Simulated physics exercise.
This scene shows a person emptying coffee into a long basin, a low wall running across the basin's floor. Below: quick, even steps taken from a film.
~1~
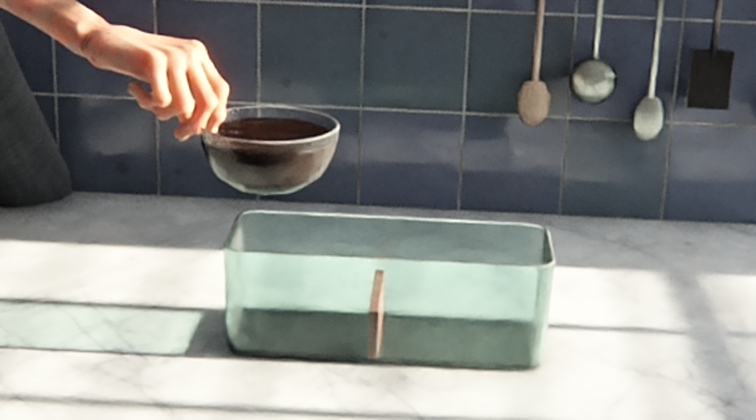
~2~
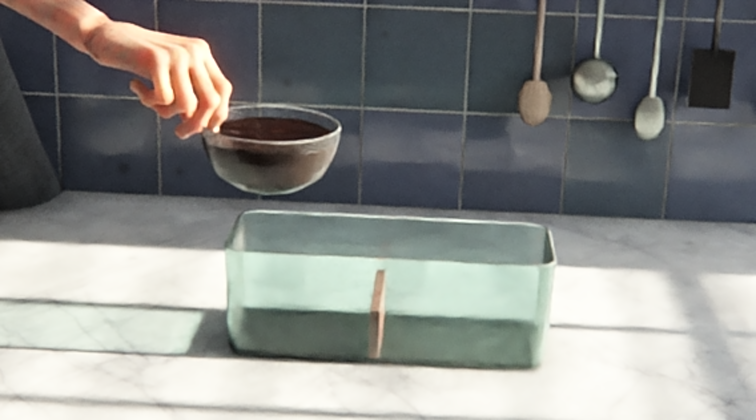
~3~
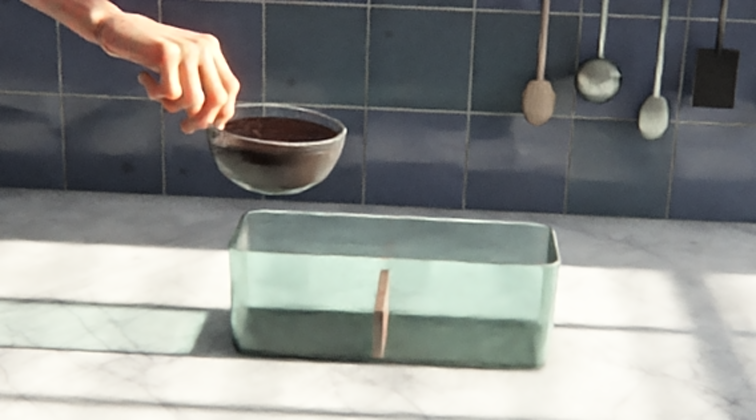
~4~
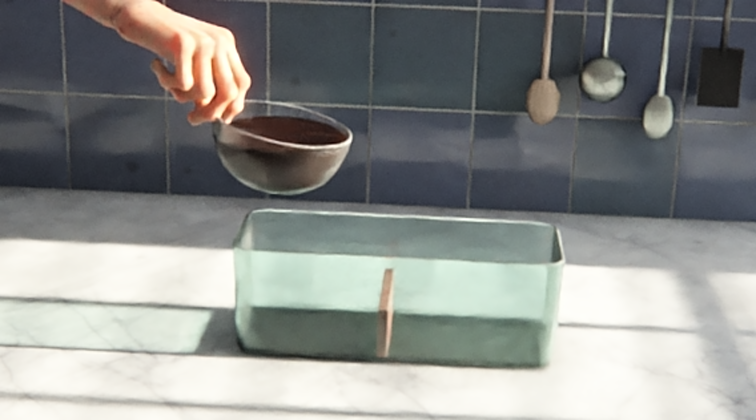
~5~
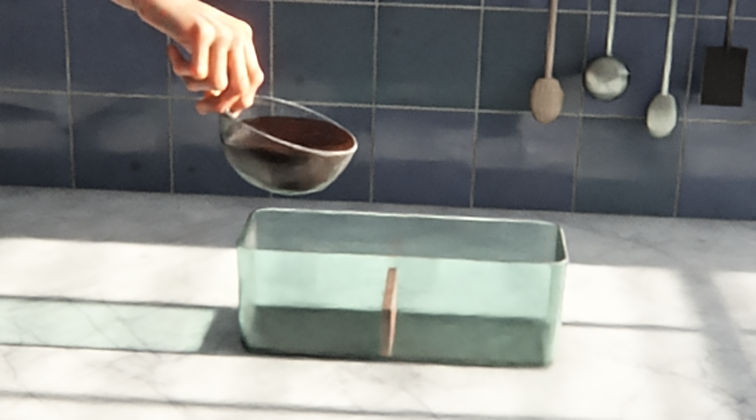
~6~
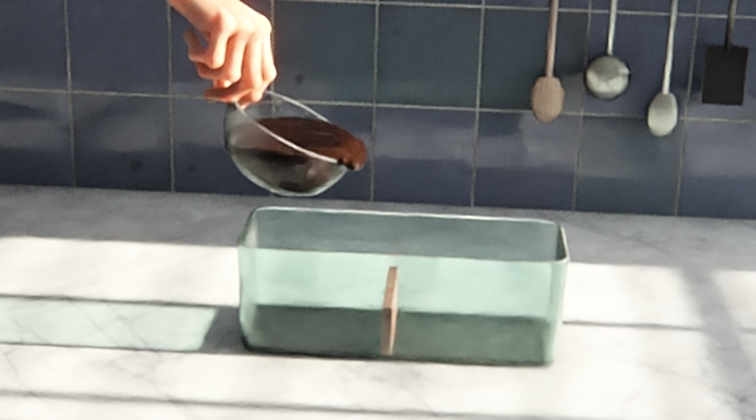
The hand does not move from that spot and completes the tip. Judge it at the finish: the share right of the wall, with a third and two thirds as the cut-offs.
At the finish, the right of the wall has a third to two thirds.
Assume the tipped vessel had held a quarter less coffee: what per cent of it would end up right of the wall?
Near 40 in a hundred.
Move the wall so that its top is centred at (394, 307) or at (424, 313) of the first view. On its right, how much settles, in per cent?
First try: Roughly 35 per cent; second try: 10 per cent.
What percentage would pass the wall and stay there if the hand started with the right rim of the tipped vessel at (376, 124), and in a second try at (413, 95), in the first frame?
It would come to near 90 per cent, and then near 100 per cent.
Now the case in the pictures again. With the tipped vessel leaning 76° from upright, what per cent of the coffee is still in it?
Near 25 percent is still in there.
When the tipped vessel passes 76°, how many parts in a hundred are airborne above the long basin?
I'd put it at roughly 25 percent of it.
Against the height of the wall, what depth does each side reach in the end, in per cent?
Once it is still, the left part shows 30 per cent and the right part 30.
A moment on, the tilt is 76° and 26 per cent is still to pour, 14 is left of the wall and 36 right of it.
Next, the tilt is 94° and 2 per cent is still to pour, 42 is left of the wall and 54 right of it.
Then the tilt is 94° and 0 per cent is still to pour, 46 is left of the wall and 54 right of it.
Later the tilt is 94° and 0 per cent is still to pour, 46 is left of the wall and 54 right of it.
At rest 46 per cent lies left of the wall, 54 right of it and 0 outside.
